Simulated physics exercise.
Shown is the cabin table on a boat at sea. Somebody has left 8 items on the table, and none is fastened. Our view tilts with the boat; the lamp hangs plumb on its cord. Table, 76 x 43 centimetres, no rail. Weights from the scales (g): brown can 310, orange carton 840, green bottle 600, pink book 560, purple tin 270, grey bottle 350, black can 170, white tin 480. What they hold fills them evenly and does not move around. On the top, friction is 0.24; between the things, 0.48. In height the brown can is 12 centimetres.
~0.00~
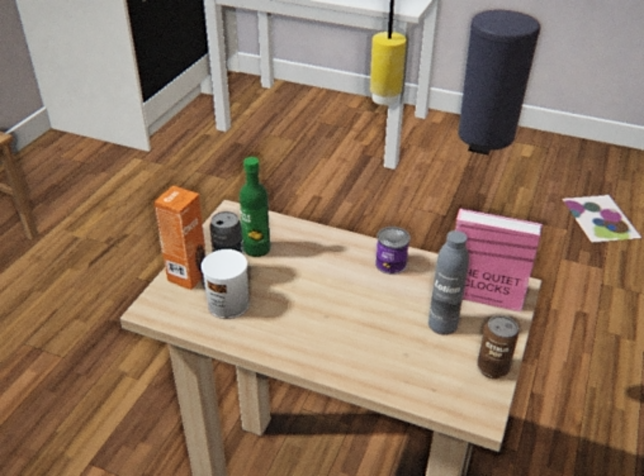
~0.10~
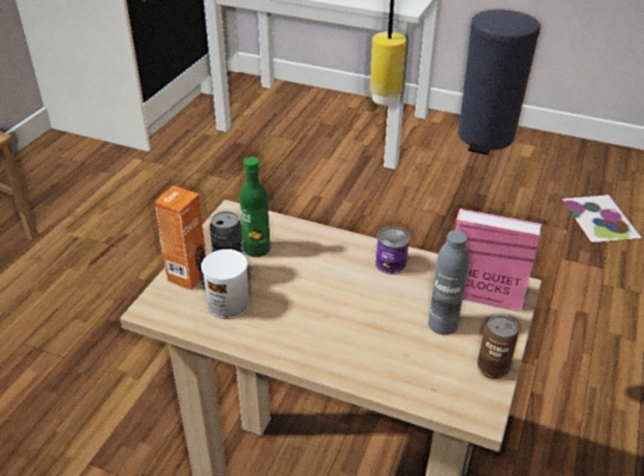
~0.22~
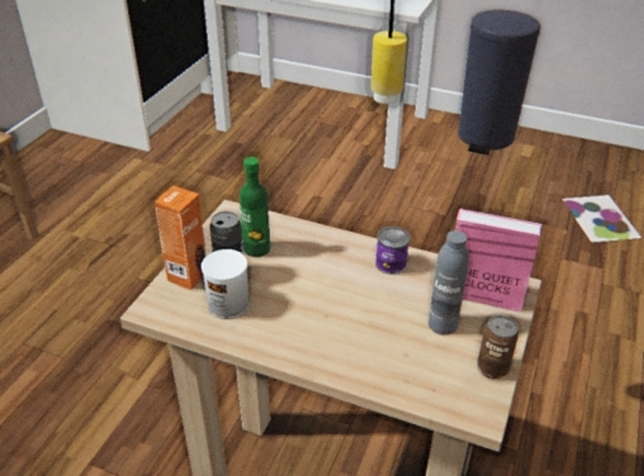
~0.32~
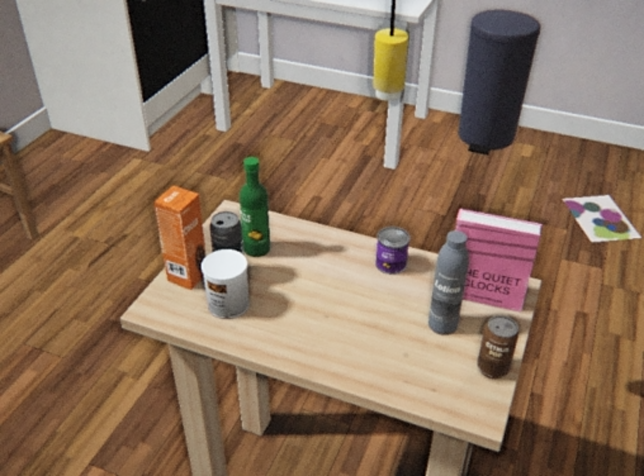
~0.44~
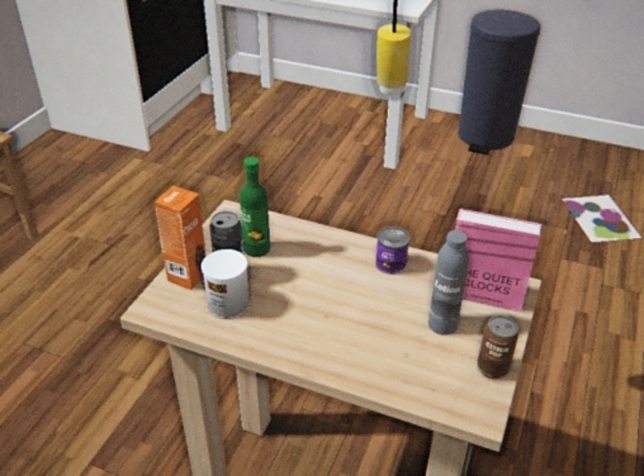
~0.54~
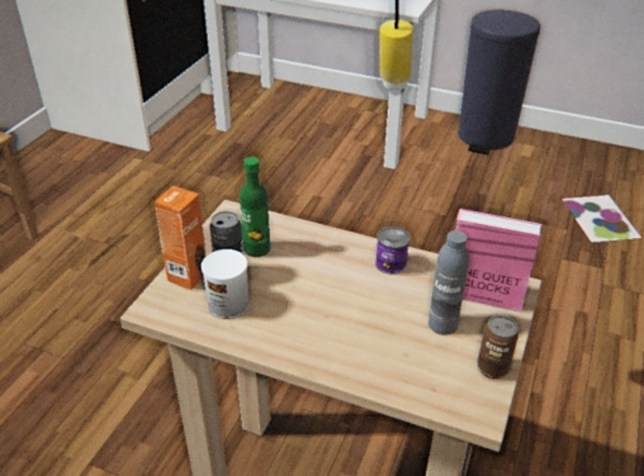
A yellow hanging lamp drifts slightly right while the items on the wooden table stay still.
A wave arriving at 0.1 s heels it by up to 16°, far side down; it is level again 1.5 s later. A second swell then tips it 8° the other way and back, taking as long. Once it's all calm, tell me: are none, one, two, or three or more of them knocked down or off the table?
One of them is.
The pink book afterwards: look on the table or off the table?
Pink book: Goes out of bounds.
By 1.04 s, floor tilted 14°, far side down; pink book now off the table; orange carton 2 cm from its spot near (188, 232); brown can 2 cm from its spot near (500, 341).
By 1.14 s, floor tilted 11°, far side down; orange carton 4 cm from its spot near (192, 229); brown can 3 cm from its spot near (501, 337); green bottle 3 cm from its spot.
By 1.34 s, floor tilted 4°, far side down; orange carton 5 cm from its spot near (194, 227); brown can 4 cm from its spot near (502, 335); green bottle 4 cm from its spot.
When it is over (3.6 s), off the table, pink book; the other 7 within 5 cm of the start. In the last view, brown can near (502, 335), orange carton near (194, 227).
